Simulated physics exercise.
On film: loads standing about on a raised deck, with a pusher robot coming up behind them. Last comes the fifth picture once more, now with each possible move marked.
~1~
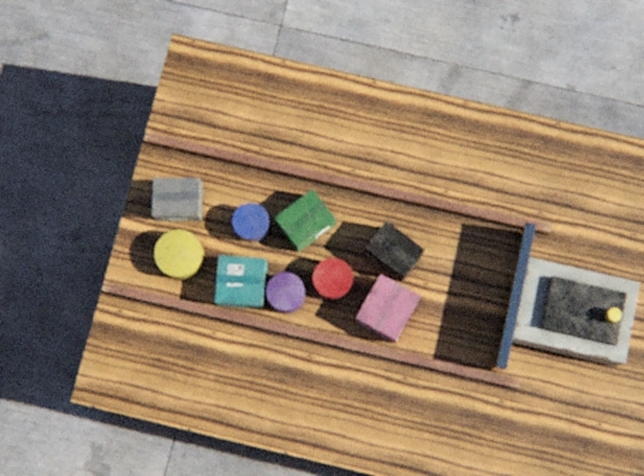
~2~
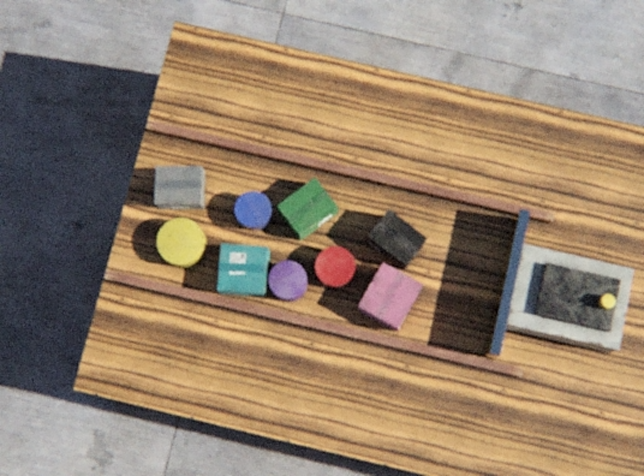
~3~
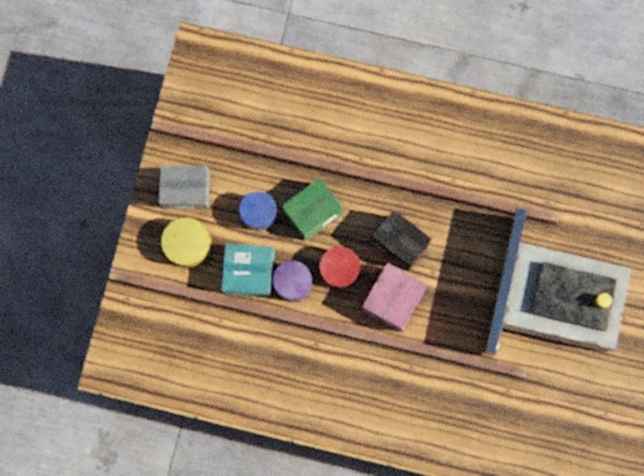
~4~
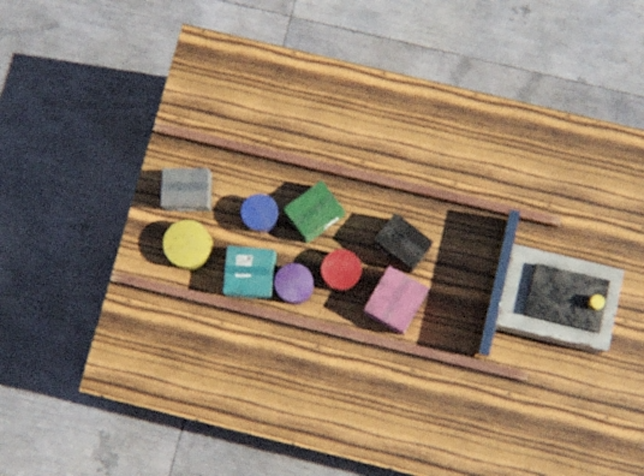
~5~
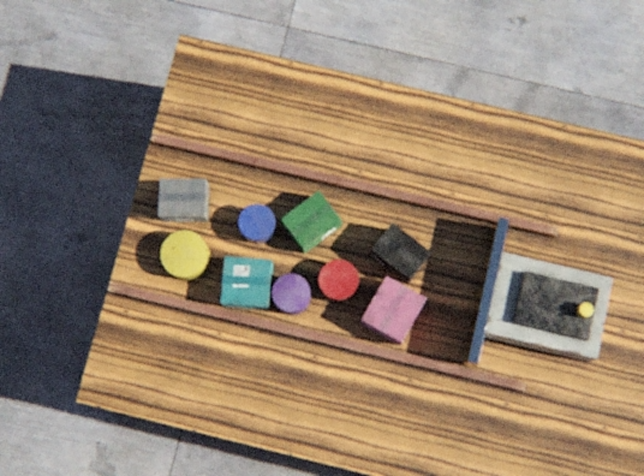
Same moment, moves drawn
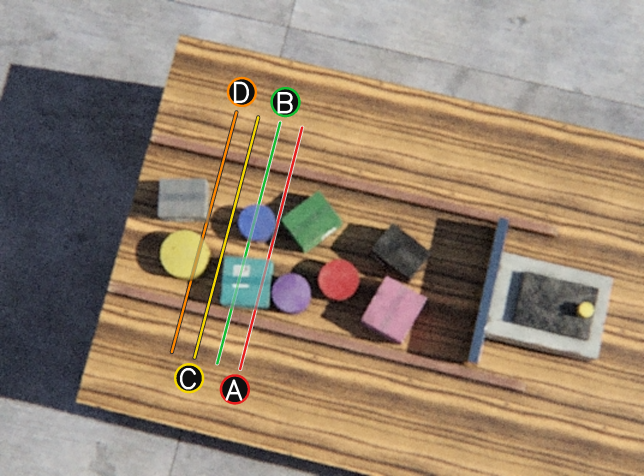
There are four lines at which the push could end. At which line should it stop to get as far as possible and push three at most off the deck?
No fourth one falls up to D.
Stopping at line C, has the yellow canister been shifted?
Yes.
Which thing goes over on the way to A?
The yellow canister.
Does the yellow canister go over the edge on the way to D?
Yes.
On the marked copy, A at (272, 246); B at (249, 240); C at (227, 235); D at (205, 230).
With D. Early on, robot (447, 279); purple canister (286, 298); pink parcel (348, 302).
Further on, robot (345, 255); yellow canister (125, 243); turquoise parcel (165, 270).
At the end, robot (264, 236); turquoise parcel over the edge; grey parcel over the edge; three fallen.
As for the rest, A is within the limit but short; B is within the limit but short; C is within the limit but short.
